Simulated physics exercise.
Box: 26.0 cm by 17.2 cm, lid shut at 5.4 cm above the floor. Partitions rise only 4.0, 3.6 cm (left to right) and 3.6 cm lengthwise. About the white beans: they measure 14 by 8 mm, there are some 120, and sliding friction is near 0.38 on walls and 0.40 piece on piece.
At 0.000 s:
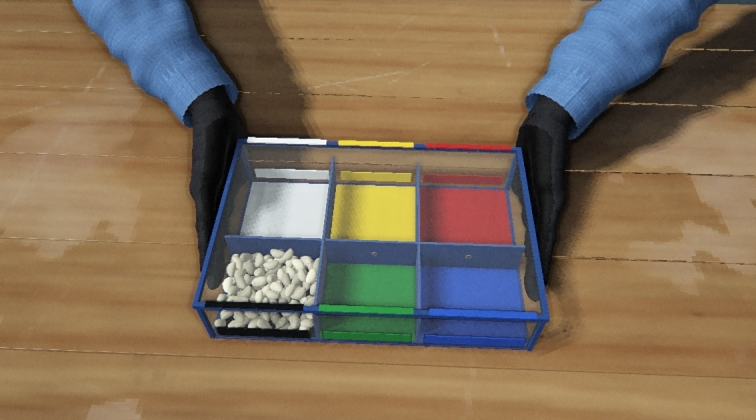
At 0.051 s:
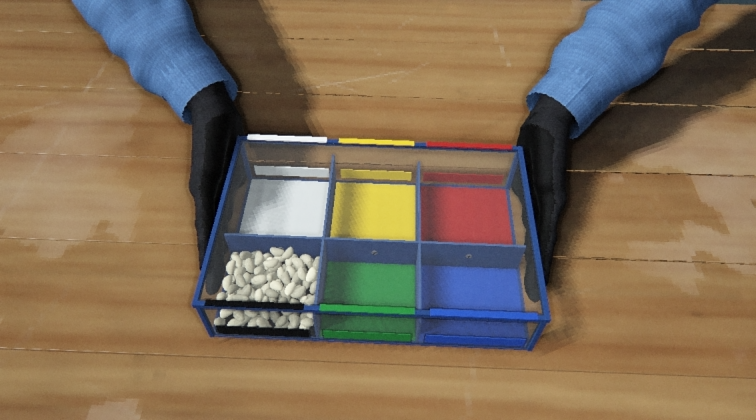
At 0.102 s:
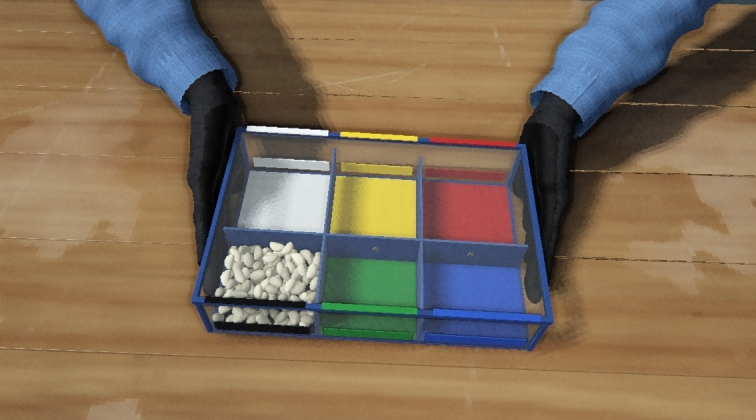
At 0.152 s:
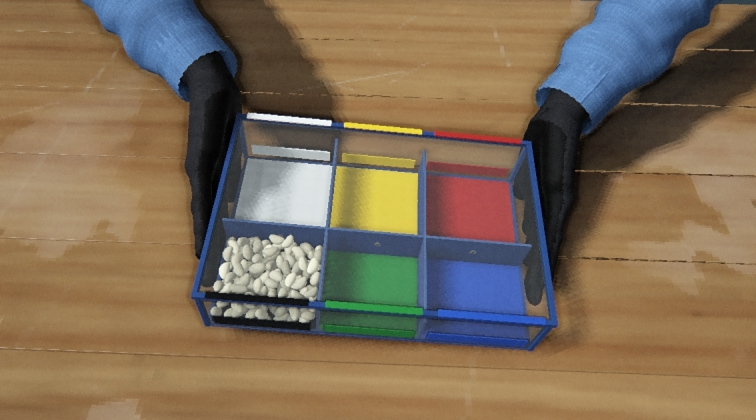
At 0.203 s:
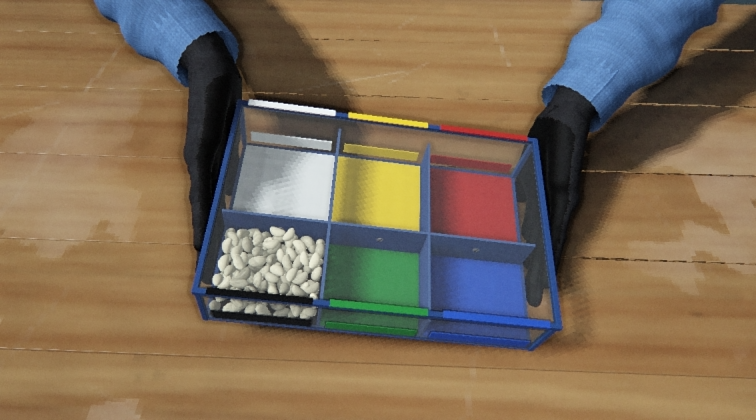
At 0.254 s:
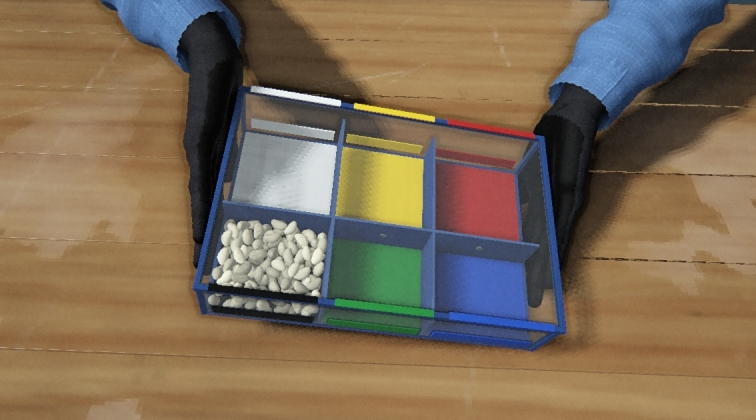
The clip opens on a clear-lidded, blue-edged box with six coloured compartments on a wooden surface, white beans filling the front-left one, between two black-gloved hands. The hands gradually tilt the box, its left side and back rising and its right front corner lowest, while the beans stay in their compartment.
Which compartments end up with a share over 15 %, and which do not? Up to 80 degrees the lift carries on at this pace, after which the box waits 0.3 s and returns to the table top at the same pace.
Red compartment not over, blue compartment not over, green compartment not over, yellow compartment not over, white compartment not over, black compartment over.
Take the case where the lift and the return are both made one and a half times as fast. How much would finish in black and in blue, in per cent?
Final split: Black = 90 %, blue = 5 %.
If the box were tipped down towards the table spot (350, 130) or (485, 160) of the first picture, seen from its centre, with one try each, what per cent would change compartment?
Estimate: Some 25 % and some 40 % respectively.
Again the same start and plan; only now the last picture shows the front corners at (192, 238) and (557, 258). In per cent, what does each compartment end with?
Red 0, blue 0, green 0, yellow 5, white 30, black 65.
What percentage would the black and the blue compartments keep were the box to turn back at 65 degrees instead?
The black compartment would hold 100 per cent, the blue one 0 per cent.
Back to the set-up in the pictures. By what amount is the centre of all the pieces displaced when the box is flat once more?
3.0 cm or thereabouts.
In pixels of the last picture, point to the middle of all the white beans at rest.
About (293, 304).
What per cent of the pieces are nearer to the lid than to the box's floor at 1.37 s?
Close to 30 in a hundred.
Then, at 1.37 s, tilt 80 degrees; green 5 %, black 90 %.
After 2.11 s, tilt 41 degrees; blue 5 %, black 90 %.
After 2.88 s, tilt 0 degrees; blue 5 %, green 5 %, black 90 %.
In the end, at 3.3 s, red 0 %, blue 5 %, green 5 %, yellow 0 %, white 0 %, black 90 %.
